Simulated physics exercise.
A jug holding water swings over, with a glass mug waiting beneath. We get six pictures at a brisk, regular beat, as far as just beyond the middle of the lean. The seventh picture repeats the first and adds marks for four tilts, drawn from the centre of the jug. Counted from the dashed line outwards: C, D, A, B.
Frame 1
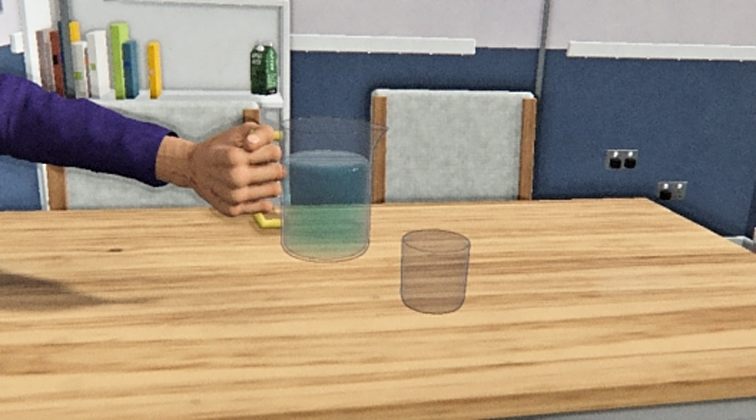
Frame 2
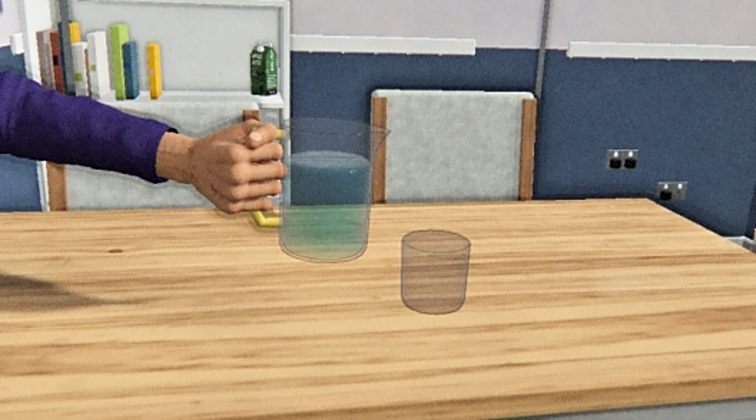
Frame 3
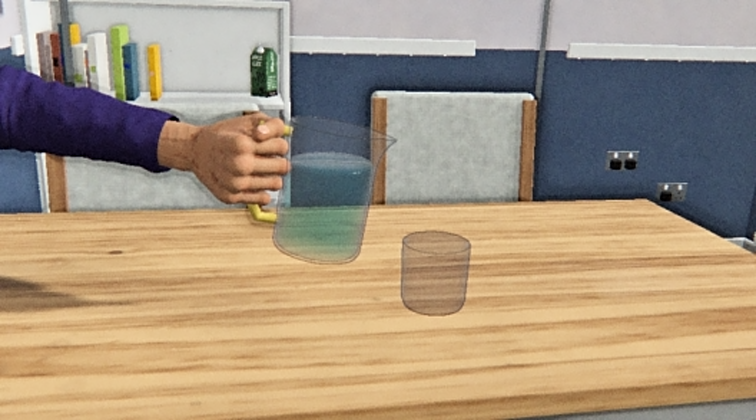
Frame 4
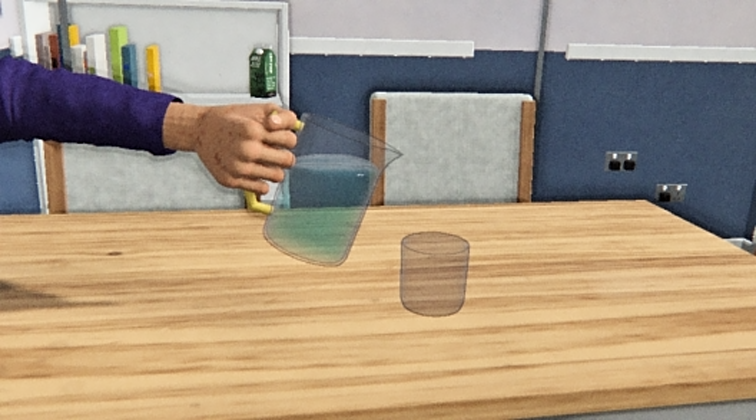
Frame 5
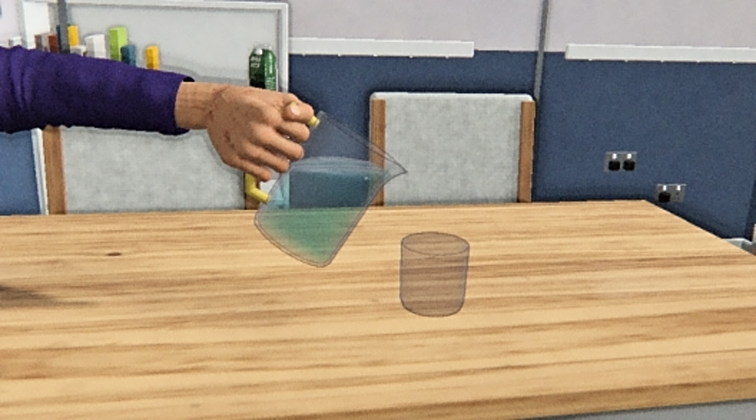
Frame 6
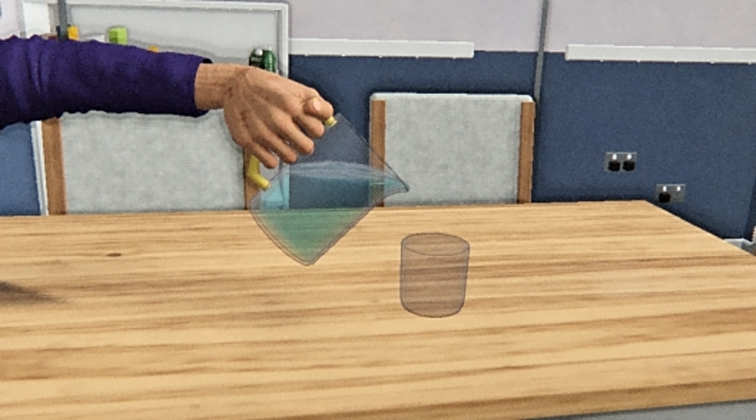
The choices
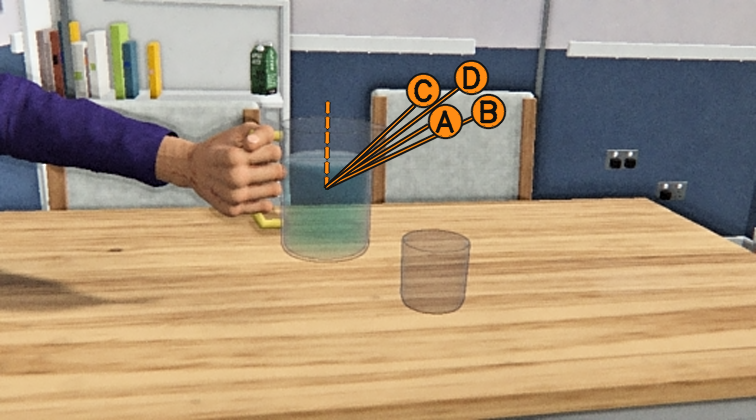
At first, a hand in a purple sleeve holds an upright clear jug of blue-green water beside an empty glass mug on a wooden table. The hand then tilts the jug to the right, slowly and then more steeply, until it leans far over with its lip lowered and the water still inside.
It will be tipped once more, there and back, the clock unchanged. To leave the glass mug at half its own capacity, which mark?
The answer is tilt A.
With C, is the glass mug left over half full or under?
Under.
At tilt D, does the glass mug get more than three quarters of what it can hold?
No, less.
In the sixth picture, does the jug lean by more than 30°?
Yes.
On the marked copy, A at (427, 125); B at (473, 117); C at (414, 105); D at (457, 88).
Choosing A, the glass mug ends with about 47 % of what it can hold.
Choosing B, the glass mug ends with about 70 % of what it can hold.
Choosing C, the glass mug ends with about 18 % of what it can hold.
Choosing D, the glass mug ends with about 31 % of what it can hold.
